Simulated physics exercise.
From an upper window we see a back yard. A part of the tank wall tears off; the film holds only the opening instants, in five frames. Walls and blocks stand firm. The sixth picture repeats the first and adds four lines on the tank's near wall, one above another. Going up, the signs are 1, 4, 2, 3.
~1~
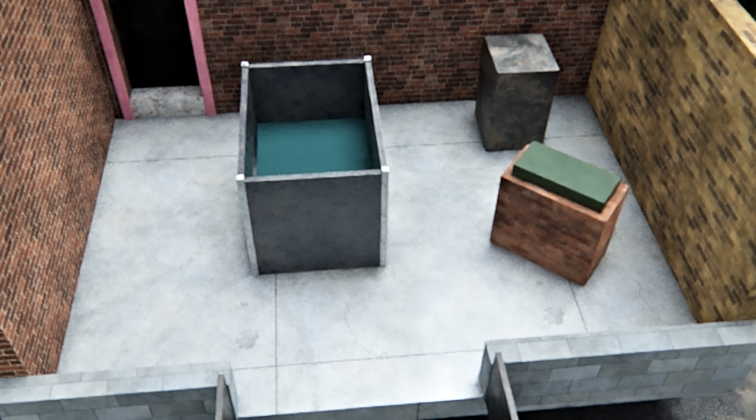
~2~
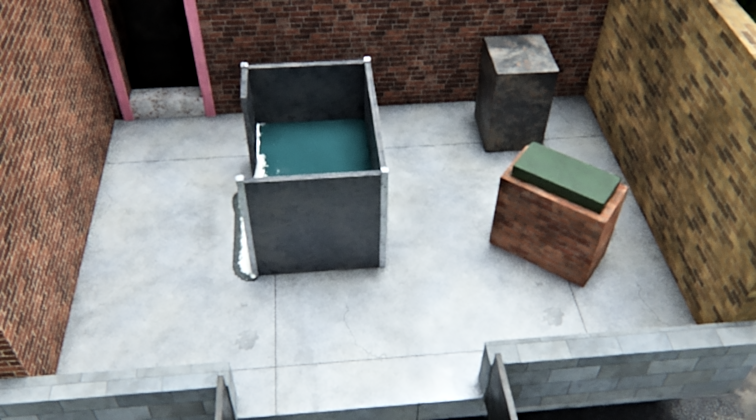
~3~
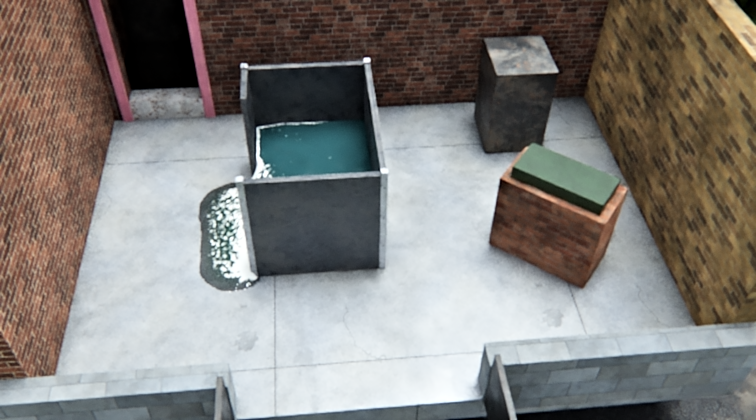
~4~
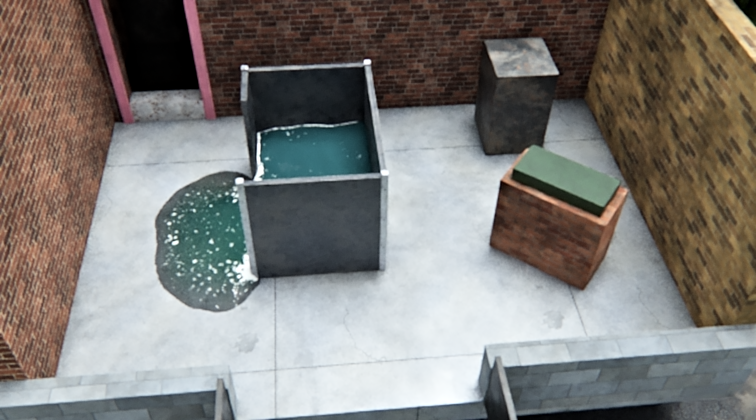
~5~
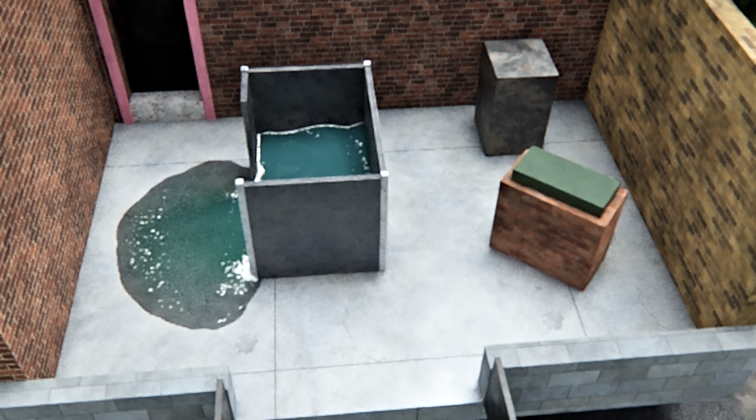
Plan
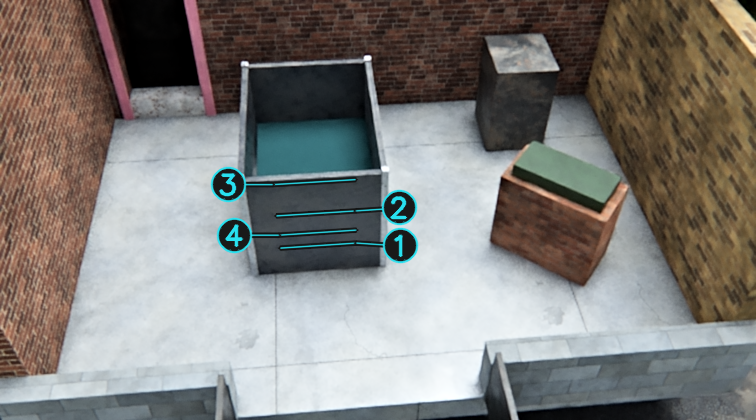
Green water poured out of the left side of a dark tank in a back yard, starting as a thin foamy strip and spreading leftward into a wide rounded puddle across the pale ground.
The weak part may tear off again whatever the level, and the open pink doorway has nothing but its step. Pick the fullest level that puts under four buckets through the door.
The limit is 2.
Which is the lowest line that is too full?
3 it is.
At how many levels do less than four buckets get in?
Three of the four.
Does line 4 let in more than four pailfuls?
No, that is safe.
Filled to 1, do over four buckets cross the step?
No, not at all.
On the marked copy, 1 at (318, 245); 2 at (316, 213); 3 at (314, 182); 4 at (317, 232); from the bottom up 1, 4, 2, 3.
If 1 is chosen, nothing gets over.
If 2 is chosen, a bucket or two gets in.
If 3 is chosen, about 11 bucketfuls get in.
If 4 is chosen, nothing gets over.
